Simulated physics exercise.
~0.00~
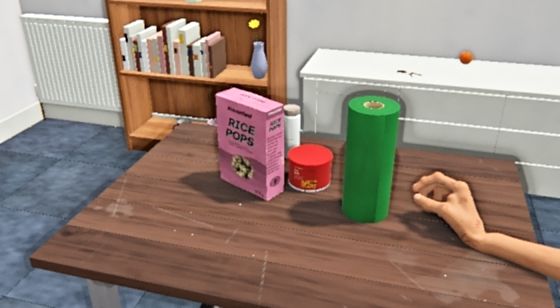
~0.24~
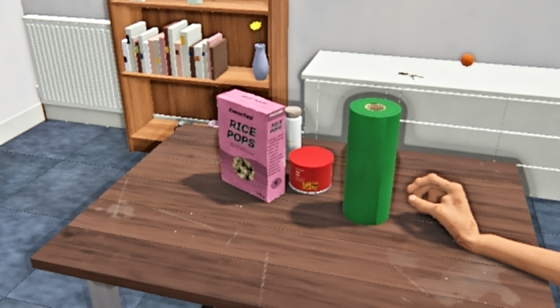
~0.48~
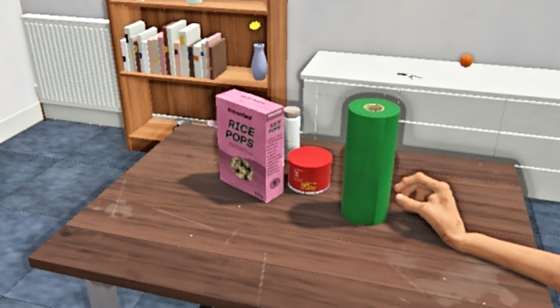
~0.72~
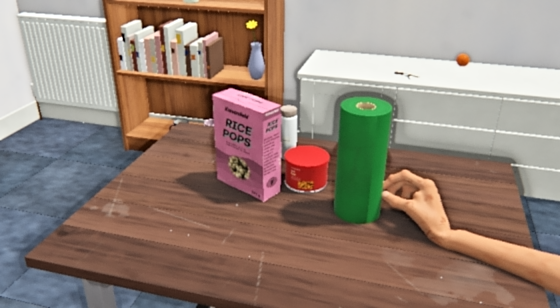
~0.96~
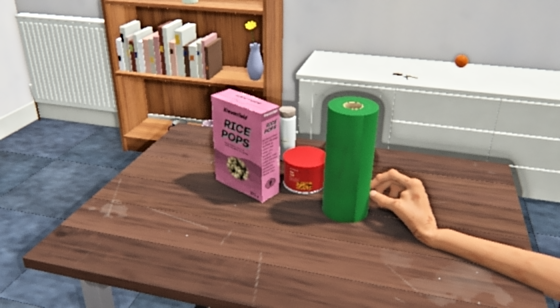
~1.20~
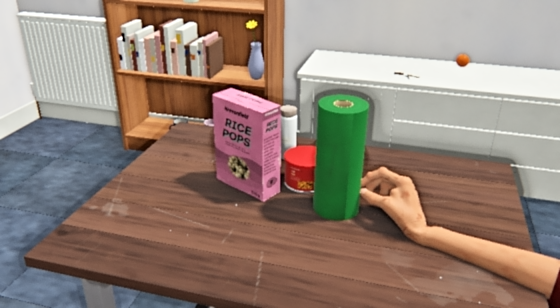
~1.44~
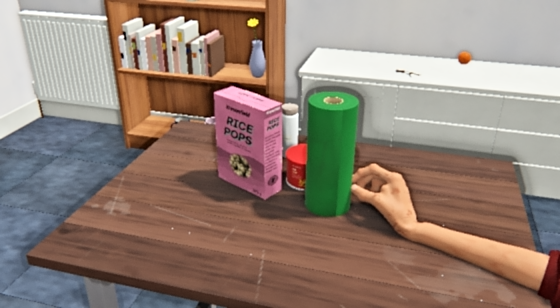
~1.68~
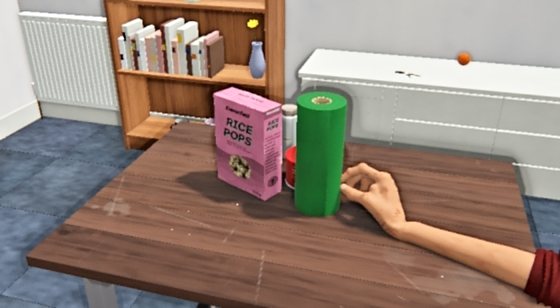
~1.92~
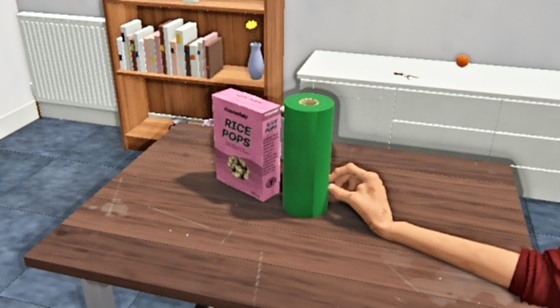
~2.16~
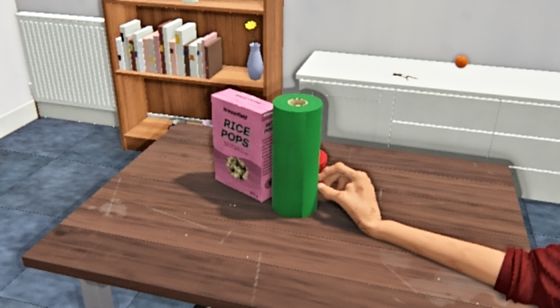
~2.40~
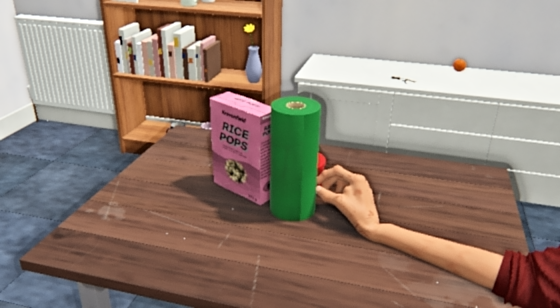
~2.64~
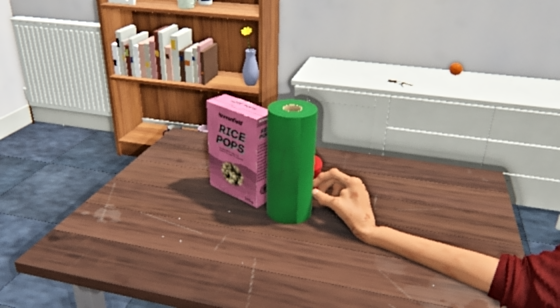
A green roll standing upright on a wooden table slides left as a hand's fingers push it from the right, passing in front of a red tub and a white shaker. It stops beside a pink packet, still upright, with the hand resting close behind it.
